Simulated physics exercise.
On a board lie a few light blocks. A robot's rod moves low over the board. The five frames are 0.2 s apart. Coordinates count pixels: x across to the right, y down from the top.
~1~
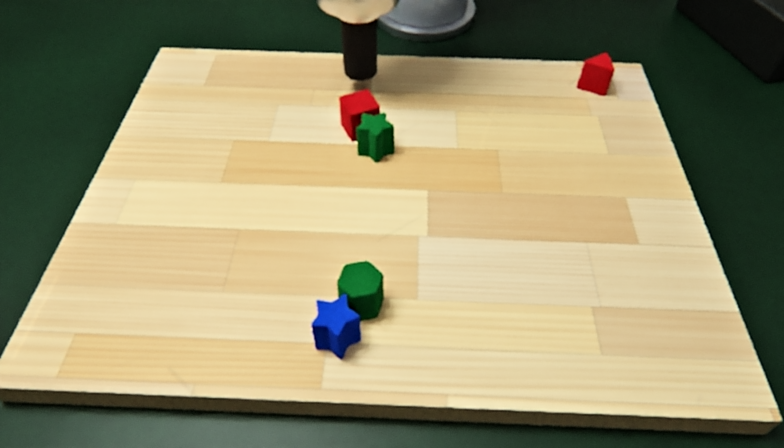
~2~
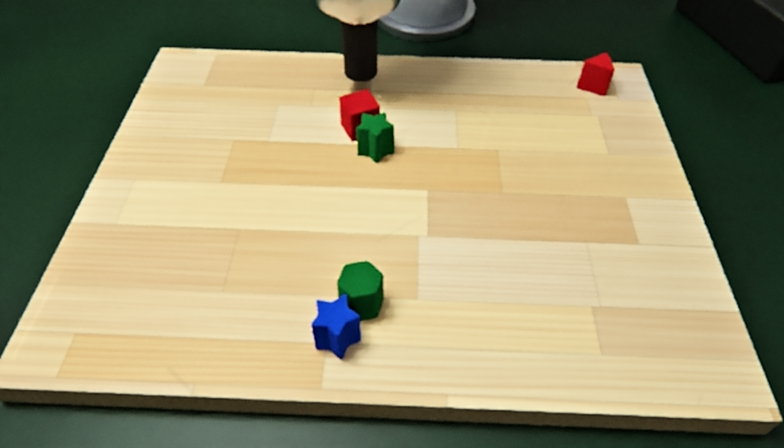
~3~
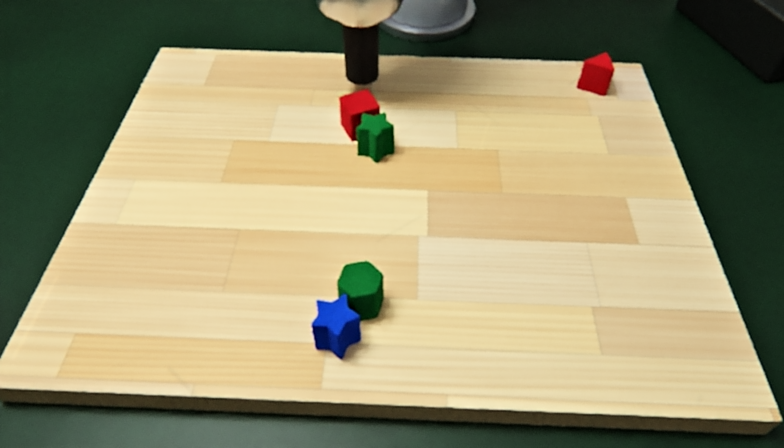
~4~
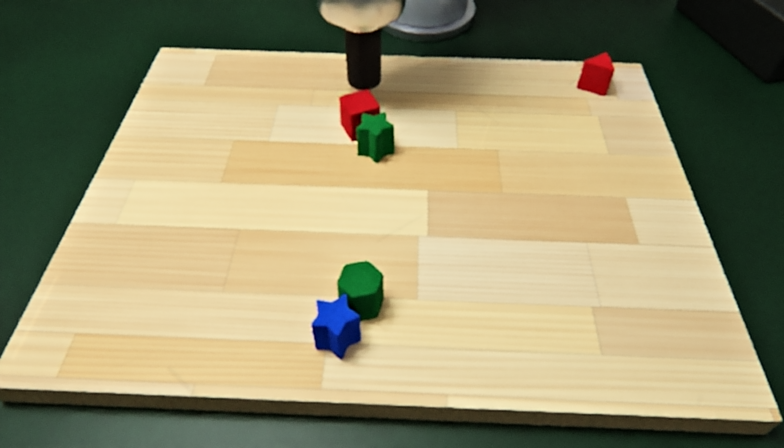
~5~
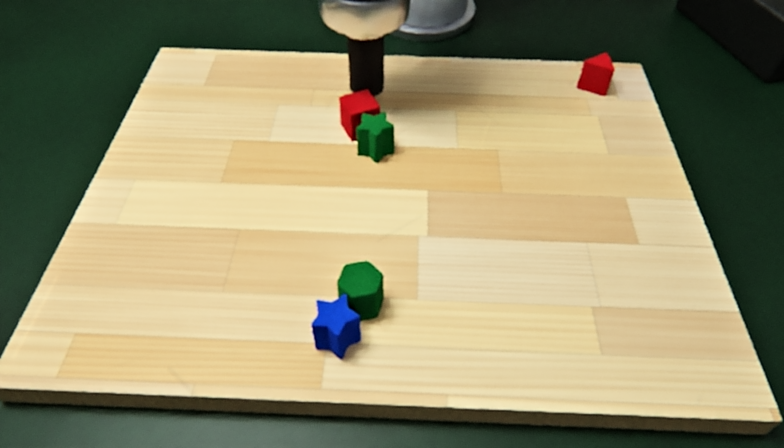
A robot's dark rod starts at the top of a wooden board, just above a red block and a green star block, and eases slightly downward toward them. It drifts a touch right as it nears the red block, while all the blocks, including the blue star and green hexagon below, stay still.
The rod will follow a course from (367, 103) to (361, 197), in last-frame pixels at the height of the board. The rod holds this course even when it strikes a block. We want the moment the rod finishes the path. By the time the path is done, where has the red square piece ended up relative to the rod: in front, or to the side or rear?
I expect it to be beside or behind the rod.
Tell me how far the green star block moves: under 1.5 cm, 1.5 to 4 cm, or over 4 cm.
Covers over 4 cm.
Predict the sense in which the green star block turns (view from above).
From above, the green star block will be seen to turn anti-clockwise.
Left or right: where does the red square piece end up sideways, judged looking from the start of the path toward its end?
Displaced right.
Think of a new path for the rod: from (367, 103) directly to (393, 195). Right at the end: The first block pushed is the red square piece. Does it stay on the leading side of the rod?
The rod has moved past the red square piece by the time the path ends.
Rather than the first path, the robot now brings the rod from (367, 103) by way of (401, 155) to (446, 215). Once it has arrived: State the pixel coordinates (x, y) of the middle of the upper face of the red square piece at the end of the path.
If I read the scene right, the answer is (355, 119).
On the path given first. One third of the way, rod at (366, 116); red square piece at (344, 123), turned 45° clockwise; green star block at (373, 135), turned 60° anticlockwise.
Two thirds of the way, rod at (364, 147); red square piece at (328, 144), turned 100° clockwise; green star block at (380, 156), turned 95° anticlockwise.
At the end, rod at (360, 182); red square piece at (324, 147), turned 115° clockwise; green star block at (391, 182), turned 130° anticlockwise.
